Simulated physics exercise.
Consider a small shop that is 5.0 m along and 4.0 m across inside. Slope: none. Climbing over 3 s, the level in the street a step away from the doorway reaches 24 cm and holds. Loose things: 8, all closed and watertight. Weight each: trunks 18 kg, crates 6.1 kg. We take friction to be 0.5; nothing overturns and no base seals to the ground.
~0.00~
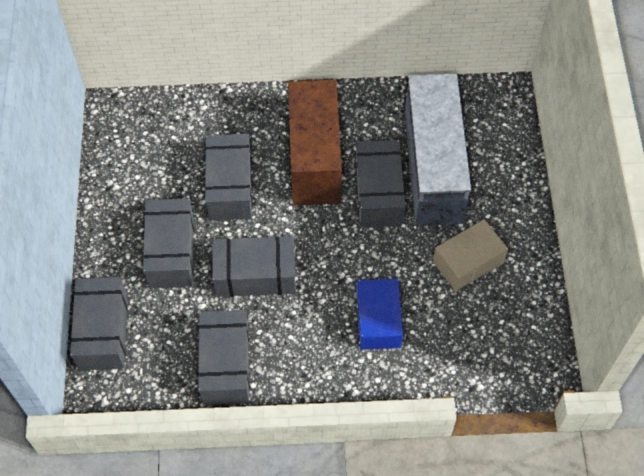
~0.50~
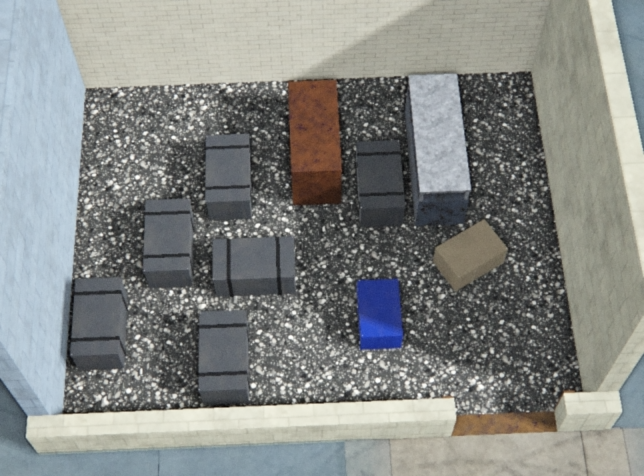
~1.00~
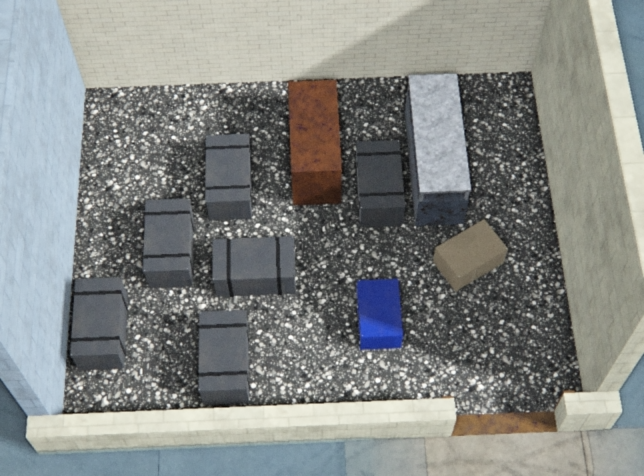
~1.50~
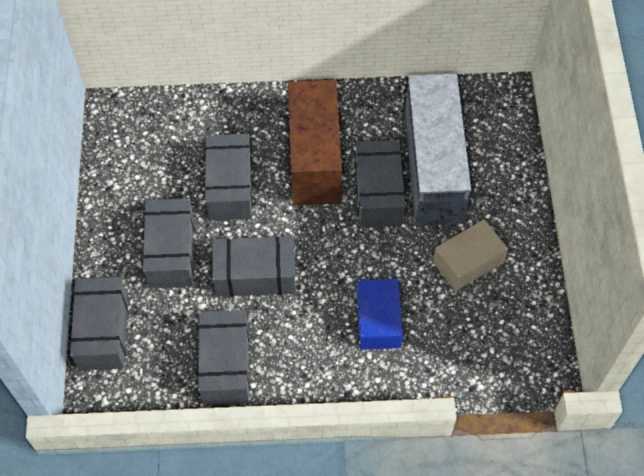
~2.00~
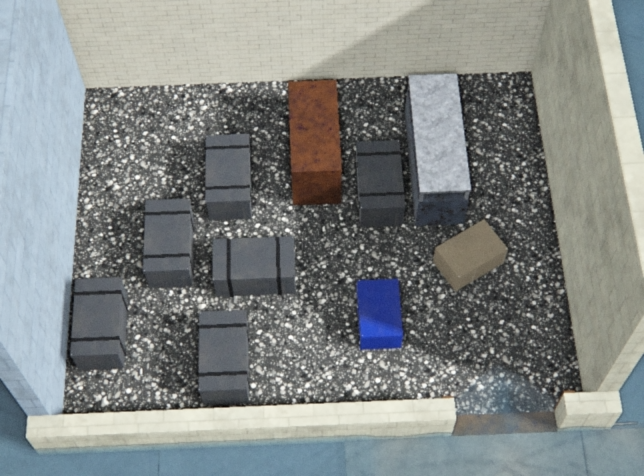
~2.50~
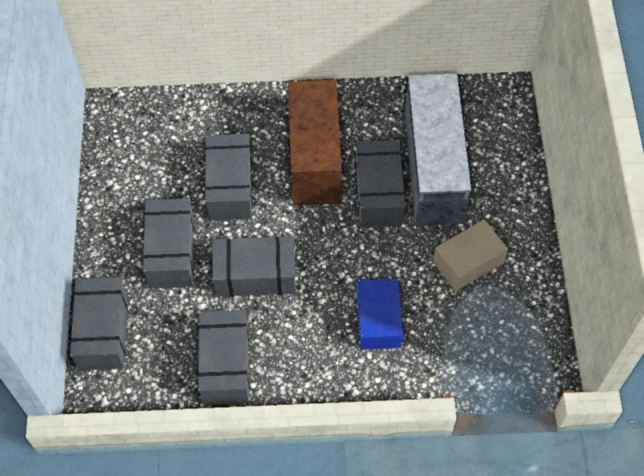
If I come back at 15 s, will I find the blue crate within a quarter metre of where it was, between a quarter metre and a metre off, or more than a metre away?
You'll find it between a quarter metre and a metre off.
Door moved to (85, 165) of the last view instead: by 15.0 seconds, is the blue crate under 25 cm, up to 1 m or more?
Blue crate: Long trip.
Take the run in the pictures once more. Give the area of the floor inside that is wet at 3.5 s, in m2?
About 4.0 m2.
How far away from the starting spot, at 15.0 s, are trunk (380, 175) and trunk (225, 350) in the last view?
In turn: 100 cm, 120 cm.
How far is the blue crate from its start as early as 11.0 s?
I'd put it at around 120 cm.
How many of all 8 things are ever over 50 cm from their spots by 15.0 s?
I get 8.
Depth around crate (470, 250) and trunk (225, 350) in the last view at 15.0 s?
Around 13 cm and 9 cm.
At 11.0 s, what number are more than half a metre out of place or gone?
At that time I count 4.
After 3.5 s the blue crate is near (378, 308), 0.0 m from its start, aground; 0 afloat.
After 6.8 s the blue crate is near (308, 313), 0.7 m from its start, aground; 2 afloat.
After 11.0 s the blue crate is near (288, 375), 1.1 m from its start, afloat; 6 afloat.
After 15.0 s the blue crate is near (419, 346), 0.6 m from its start, afloat; 8 afloat.
